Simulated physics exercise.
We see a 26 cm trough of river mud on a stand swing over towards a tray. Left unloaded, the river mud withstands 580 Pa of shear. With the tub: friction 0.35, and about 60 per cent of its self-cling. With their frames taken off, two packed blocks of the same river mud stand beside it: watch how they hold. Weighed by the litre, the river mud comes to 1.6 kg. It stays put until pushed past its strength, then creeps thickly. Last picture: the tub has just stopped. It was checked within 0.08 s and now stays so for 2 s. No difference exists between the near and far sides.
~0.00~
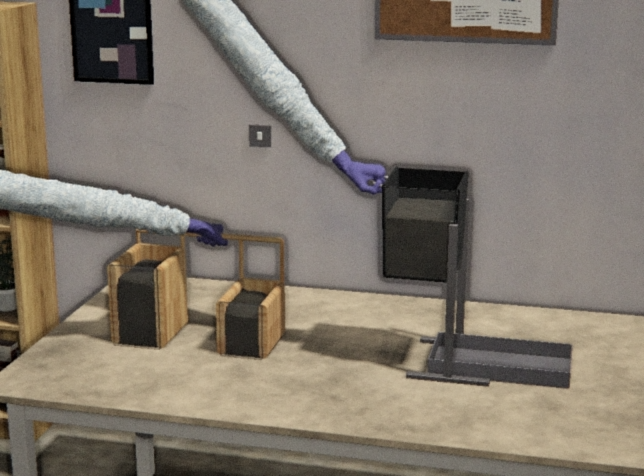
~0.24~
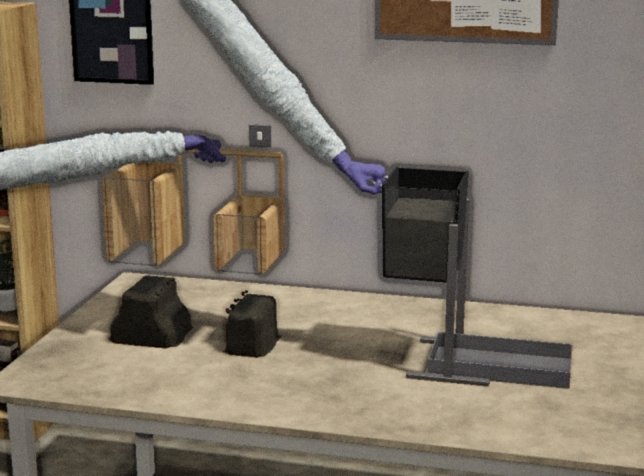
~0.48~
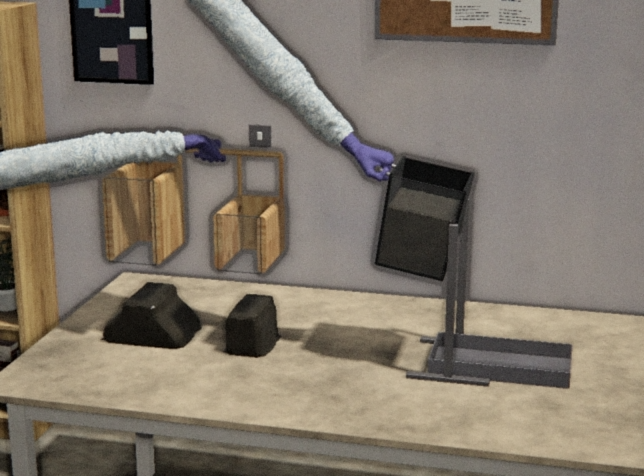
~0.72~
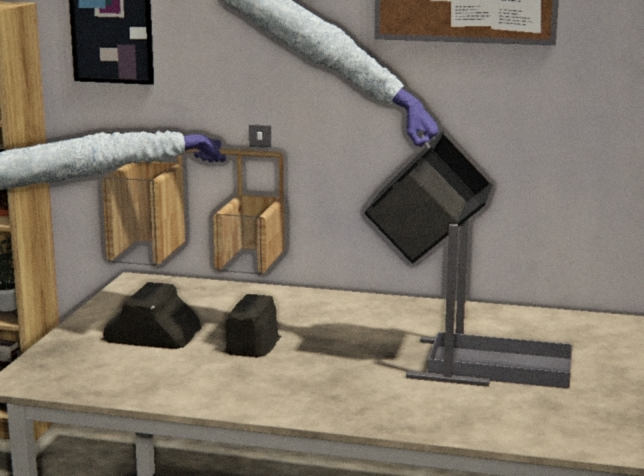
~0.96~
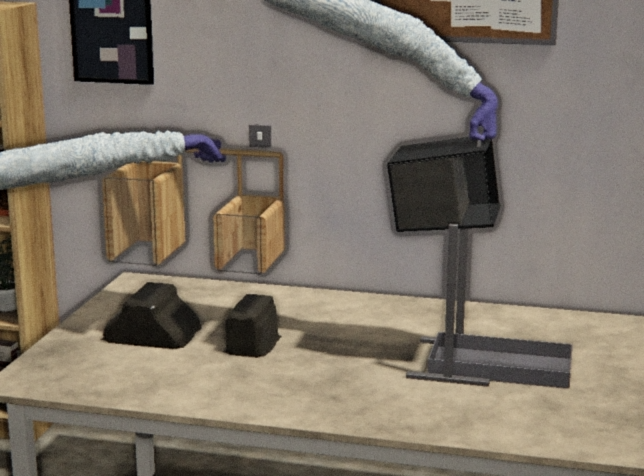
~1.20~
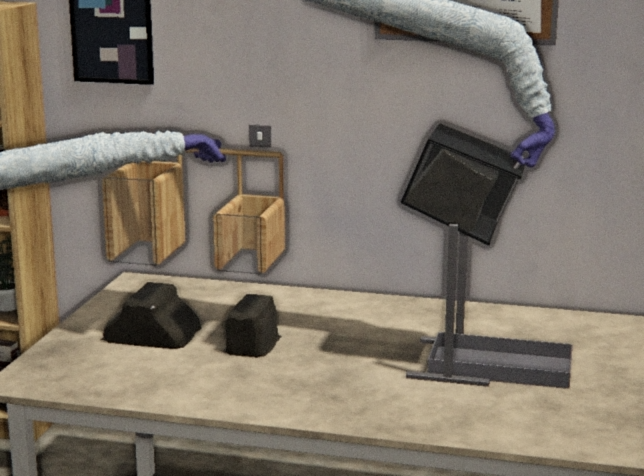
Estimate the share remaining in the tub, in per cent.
Roughly 0 per cent remains in the tub.
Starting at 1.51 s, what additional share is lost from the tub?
Around 35 % of the whole load.
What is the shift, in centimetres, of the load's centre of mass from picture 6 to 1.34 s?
The change is near 8 cm.
After 1.34 s, the tub is at 111 degrees and holds 85 %.
After 1.51 s, the tub is at 111 degrees and holds 35 %.
After 1.68 s, the tub is at 111 degrees and holds 0 %.
After 1.85 s, the tub is at 111 degrees and holds 0 %.
After 3.20 s, the tub is at 111 degrees and holds 0 %.
